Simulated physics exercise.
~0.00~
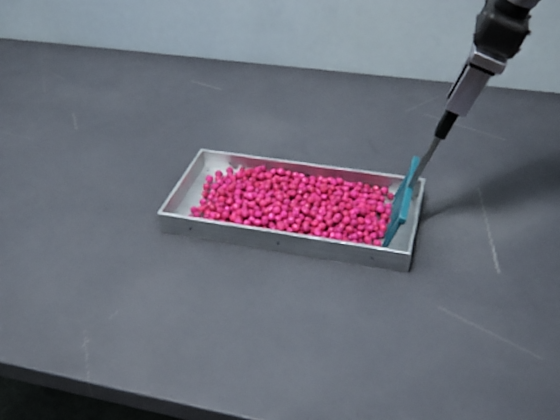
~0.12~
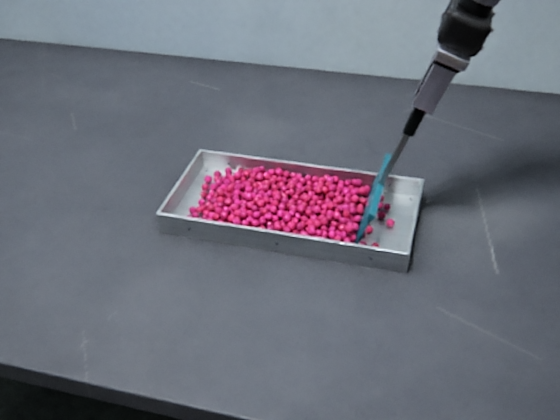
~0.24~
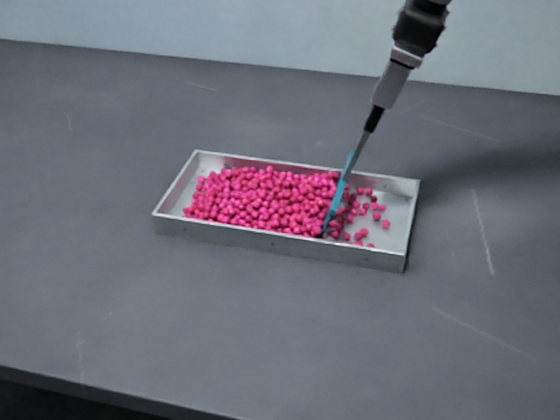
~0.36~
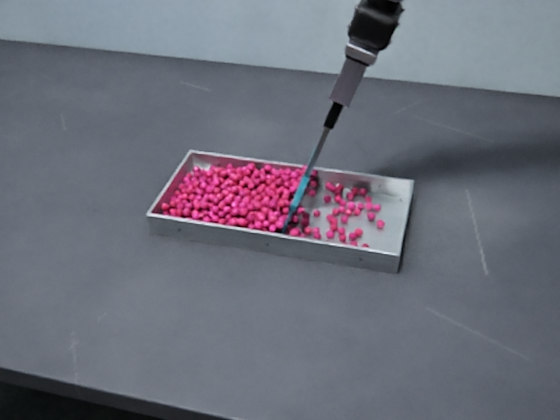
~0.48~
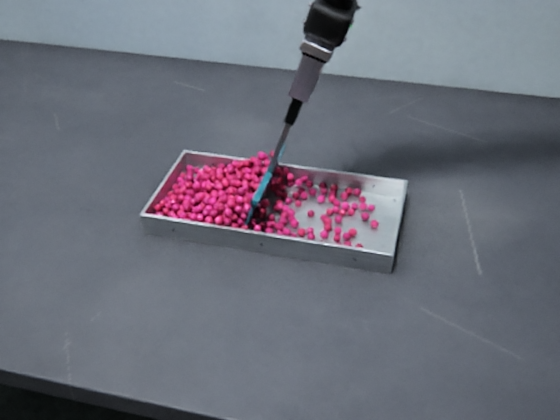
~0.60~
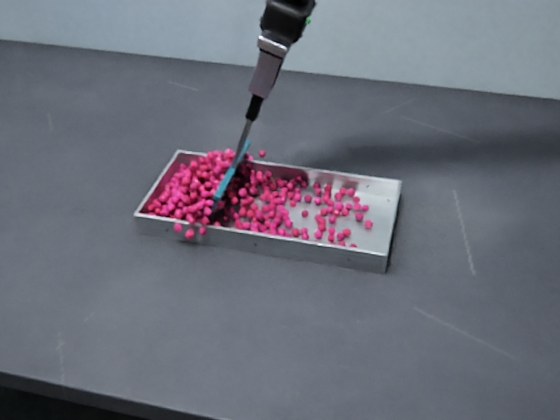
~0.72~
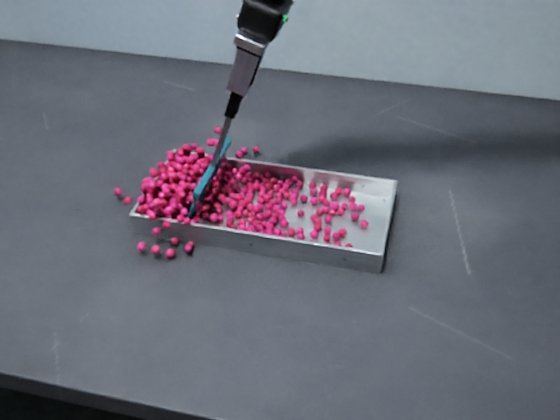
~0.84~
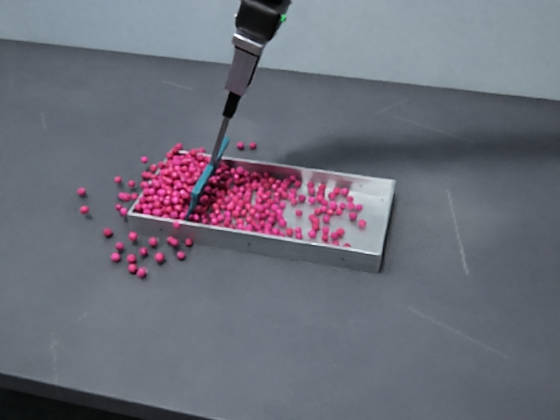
On a dark grey tabletop in front of a pale wall, a shallow metal tin holds a bed of bright pink beads, with a robot arm holding a blue-green fork at its right end. The fork sweeps left through the beads, leaving a thin scatter behind it on the tin's floor. The beads ahead bunch into a mound at the left end. As the fork nears that end, beads spill over the rim and roll onto the table. The fork then stops among the heaped beads, with most still in the tin and a small number scattered around its left end.
